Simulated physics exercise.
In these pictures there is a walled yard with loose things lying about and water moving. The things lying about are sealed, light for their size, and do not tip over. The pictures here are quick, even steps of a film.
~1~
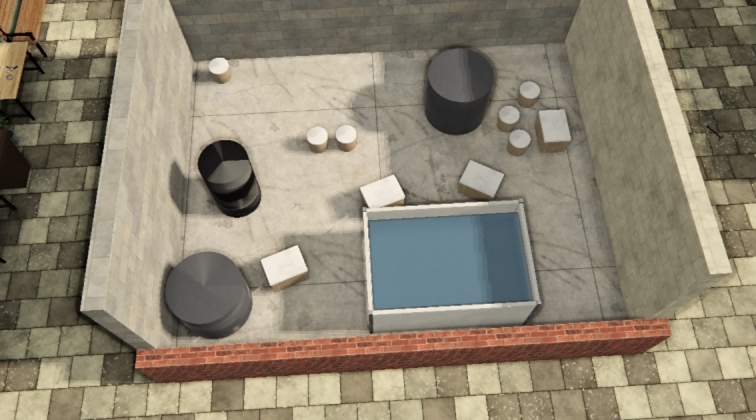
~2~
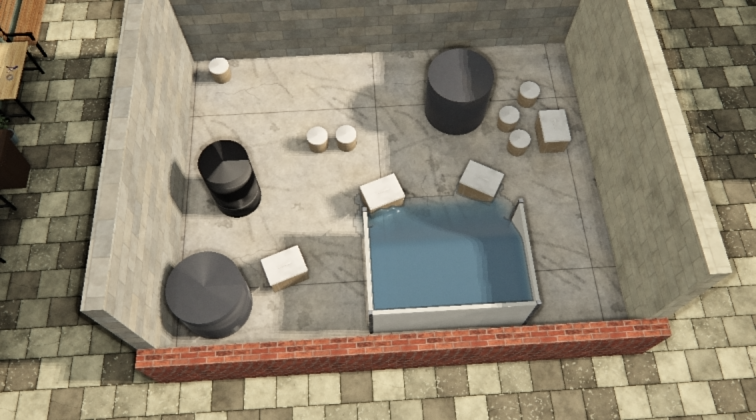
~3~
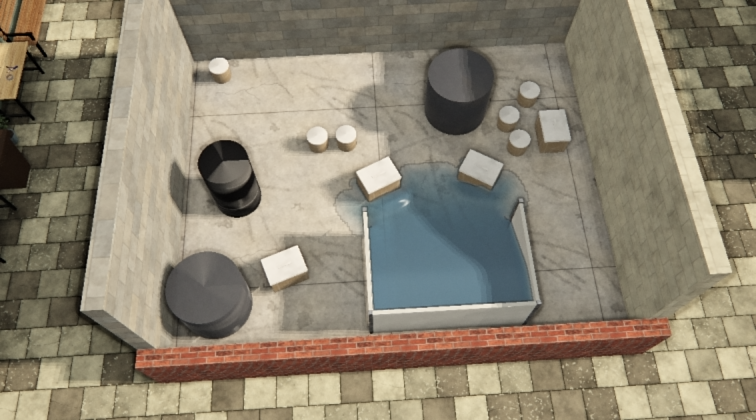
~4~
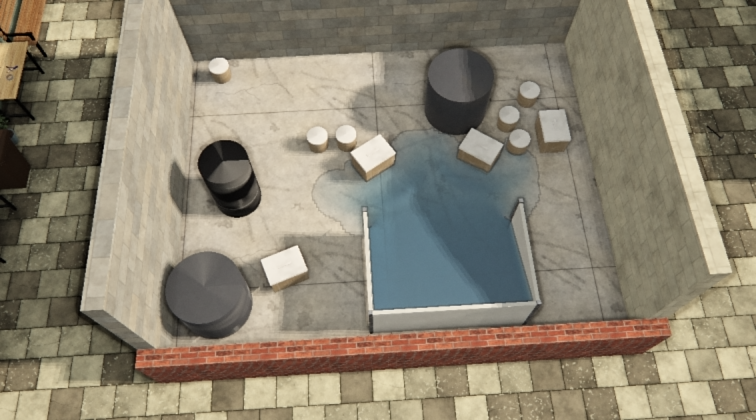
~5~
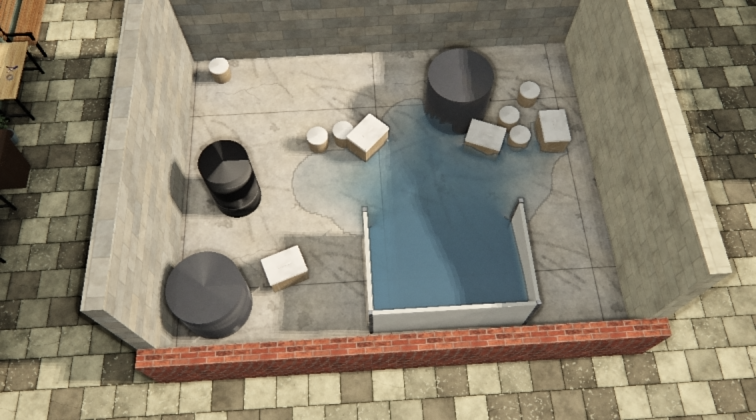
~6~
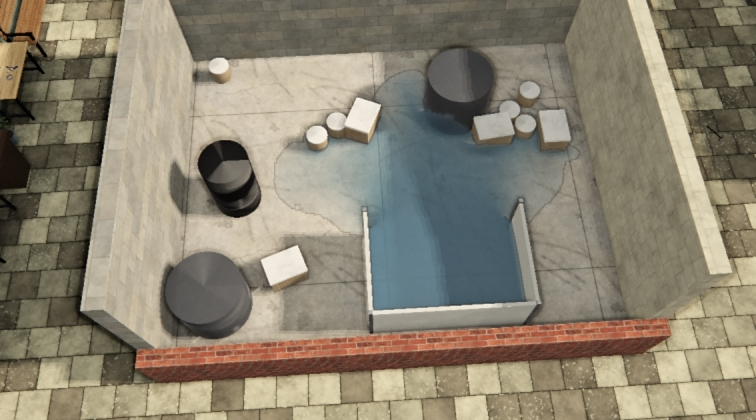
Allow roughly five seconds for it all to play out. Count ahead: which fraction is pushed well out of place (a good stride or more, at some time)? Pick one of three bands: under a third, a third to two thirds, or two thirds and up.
Two thirds and up.
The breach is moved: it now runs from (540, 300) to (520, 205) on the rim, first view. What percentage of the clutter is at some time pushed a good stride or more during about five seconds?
I'd say near 50 %.
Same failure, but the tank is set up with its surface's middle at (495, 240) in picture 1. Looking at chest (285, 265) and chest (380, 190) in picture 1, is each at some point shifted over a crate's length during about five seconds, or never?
First one: Stayed short; second one: Stayed short.
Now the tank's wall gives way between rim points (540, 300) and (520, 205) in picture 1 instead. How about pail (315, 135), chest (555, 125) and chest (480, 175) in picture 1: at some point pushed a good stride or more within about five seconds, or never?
Here is how they go, in order: Fails to go that far, dislodged that far, and fails to go that far.
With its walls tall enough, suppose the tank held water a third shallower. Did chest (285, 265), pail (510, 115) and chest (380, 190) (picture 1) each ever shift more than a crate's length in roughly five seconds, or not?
Answers, in the order asked: Stayed within the threshold, went past the threshold, went past the threshold.
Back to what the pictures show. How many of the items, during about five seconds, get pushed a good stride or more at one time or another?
So the number is 9.
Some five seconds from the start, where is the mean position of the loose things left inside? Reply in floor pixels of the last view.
The mean position lies close to (393, 163).
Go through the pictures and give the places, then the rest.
The first frame shows a chest at (382, 192), on the bottom; a chest at (482, 177) rests on the ground; 0 of 10 have shifted.
The second frame shows a chest at (382, 191) rests on the ground; a chest at (482, 177) rests on the ground; 0 of 10 have shifted.
The third frame shows a chest at (379, 174), on the bottom, close to its start; a chest at (481, 166) rests on the ground, close to its start; 2 of 10 have shifted.
The fourth frame shows a chest at (373, 152) rests on the ground, a stride from its start; a chest at (481, 145) rests on the ground, a stride from its start; 2 of 10 have shifted.
The fifth frame shows a chest at (368, 132), on the bottom, a stride from its start; a chest at (486, 134), on the bottom, a stride from its start; 4 of 10 have shifted.
The sixth frame shows a chest at (362, 115), on the bottom, a stride from its start; a chest at (494, 125), on the bottom, a stride from its start; 5 of 10 have shifted.
A moment on, 5 of 10 are well off their spots; 1 afloat.
Next, 8 of 10 are well off their spots; 9 afloat.
Later, 8 of 10 are well off their spots; 8 afloat.
In the end, 9 of 10 are well off their spots, and 9 have been at some point; 8 afloat.
